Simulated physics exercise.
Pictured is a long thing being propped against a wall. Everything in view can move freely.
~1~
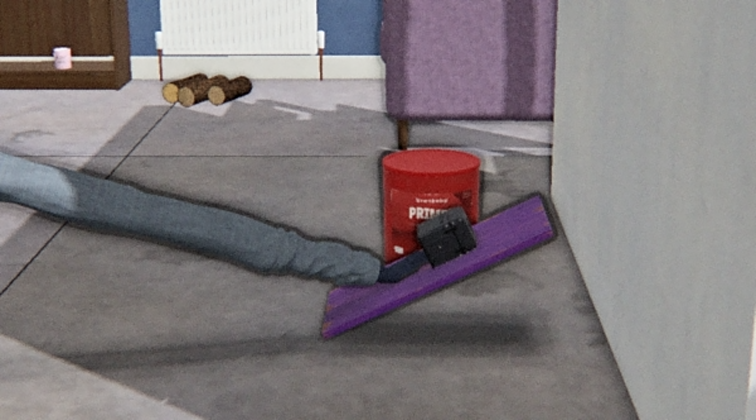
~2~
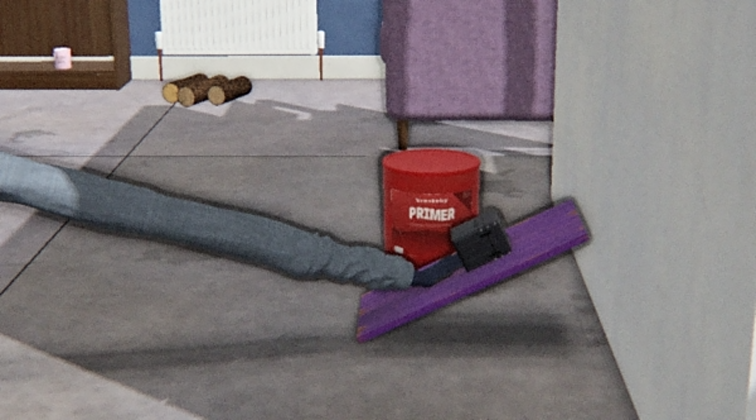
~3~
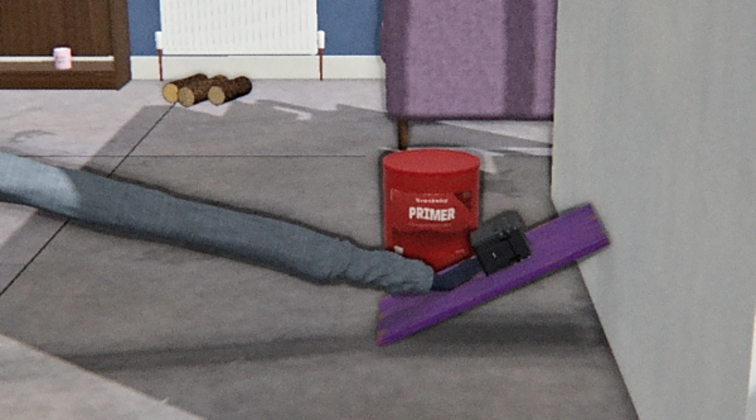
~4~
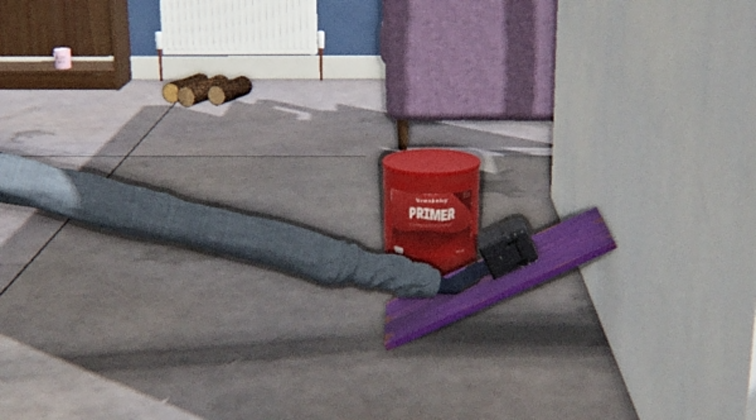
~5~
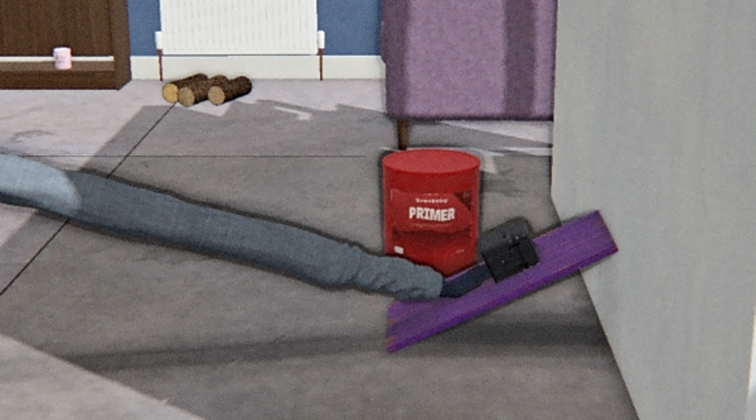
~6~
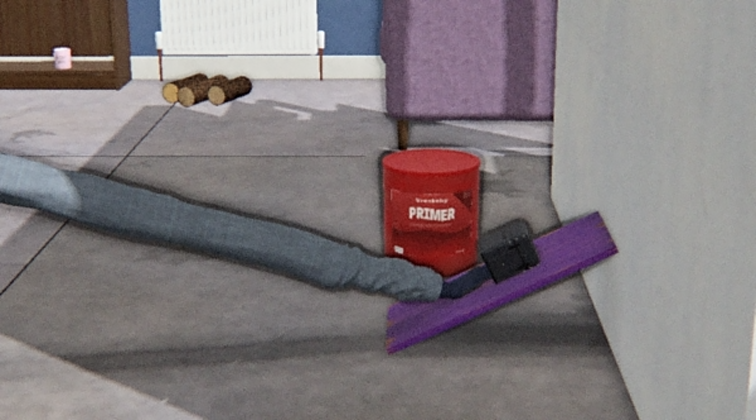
The clip shows a grey, sleeve-like arm with a dark gripper moving a tilted purple board rightward across a grey floor, past a red primer pail that stays still, until the board's raised end rests against the wall, still held.
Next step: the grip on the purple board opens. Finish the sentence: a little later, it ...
A little later, it has slipped down.
Then, 0.20 s later than the last frame, purple board 9° lower than it was left near (489, 297).
Then, 0.30 s later than the last frame, purple board 26° lower than it was left near (477, 332).
When it is over, moved from the start, purple board; red pail as before. End places, in pixels of the last picture, purple board near (476, 330). The board gives way.
